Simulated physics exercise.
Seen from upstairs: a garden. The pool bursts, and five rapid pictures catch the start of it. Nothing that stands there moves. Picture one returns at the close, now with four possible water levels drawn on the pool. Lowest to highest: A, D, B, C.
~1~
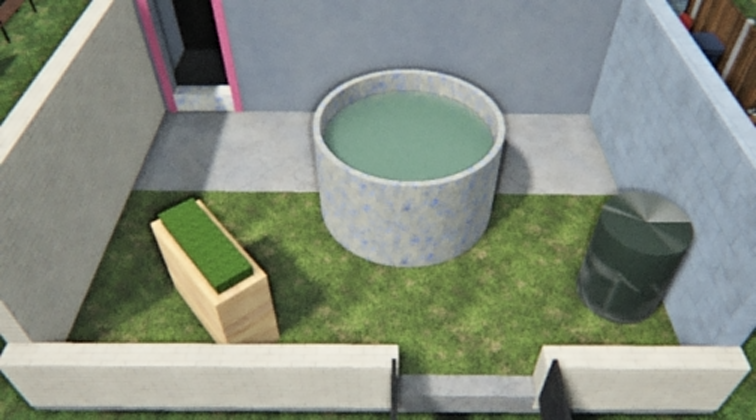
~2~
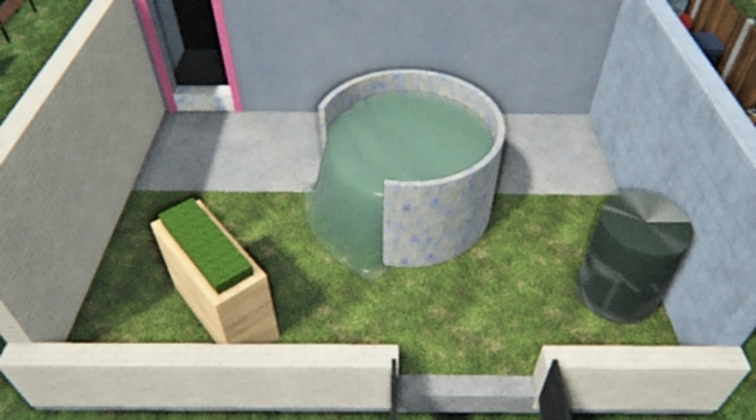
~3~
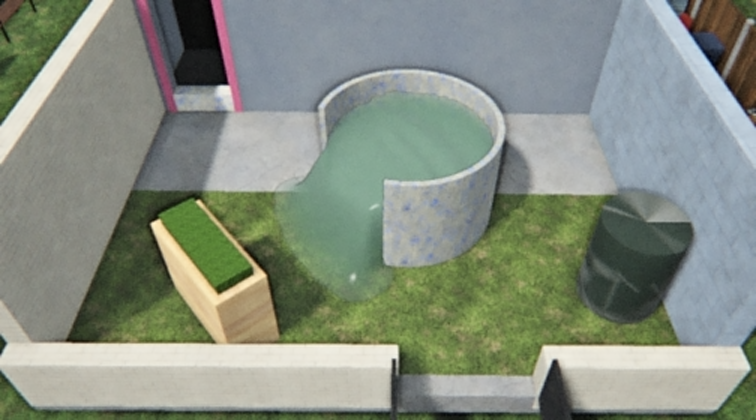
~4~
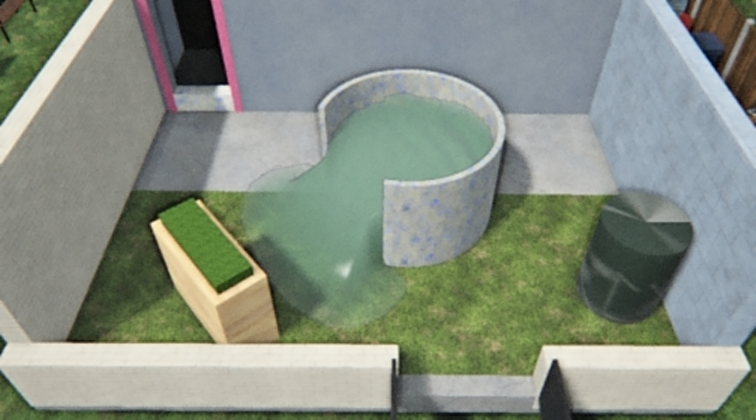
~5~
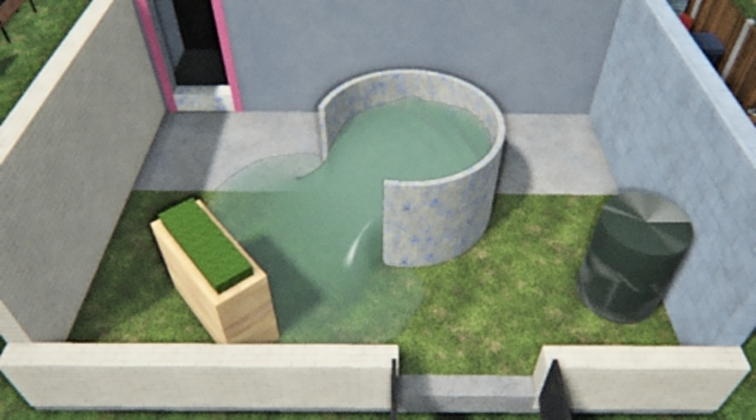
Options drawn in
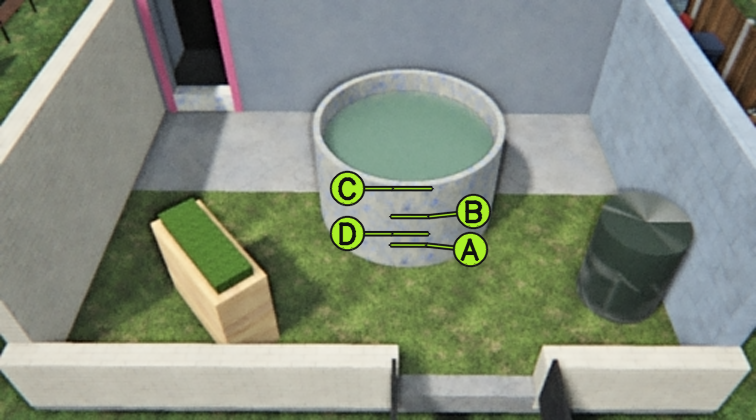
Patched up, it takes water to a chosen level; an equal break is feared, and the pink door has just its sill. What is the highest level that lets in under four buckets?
I would pick level B.
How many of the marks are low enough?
Three of the four.
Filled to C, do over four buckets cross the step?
Yes, it does.
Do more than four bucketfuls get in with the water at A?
No, that is safe.
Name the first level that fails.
Here it is level C.
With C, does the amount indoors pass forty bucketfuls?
No, it does not.
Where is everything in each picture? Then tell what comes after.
In the first picture, water in the pool at rest, its middle at (408, 139); foot of the pink doorway at (206, 111); open gate at (471, 343).
In the second picture, front seen at (315, 185), 2 % of the ground wet.
In the third picture, front seen at (365, 292), 5 % of the ground wet.
In the fourth picture, front seen at (277, 173), 11 % of the ground wet.
In the fifth picture, front seen at (253, 167), 19 % of the ground wet.
On the marked copy, A at (409, 245); B at (410, 216); C at (411, 188); D at (409, 233); from the bottom up A, D, B, C.
If A is chosen, nothing gets over.
If B is chosen, a bucket or two gets in.
If C is chosen, about 12 bucketfuls get in.
If D is chosen, nothing gets over.
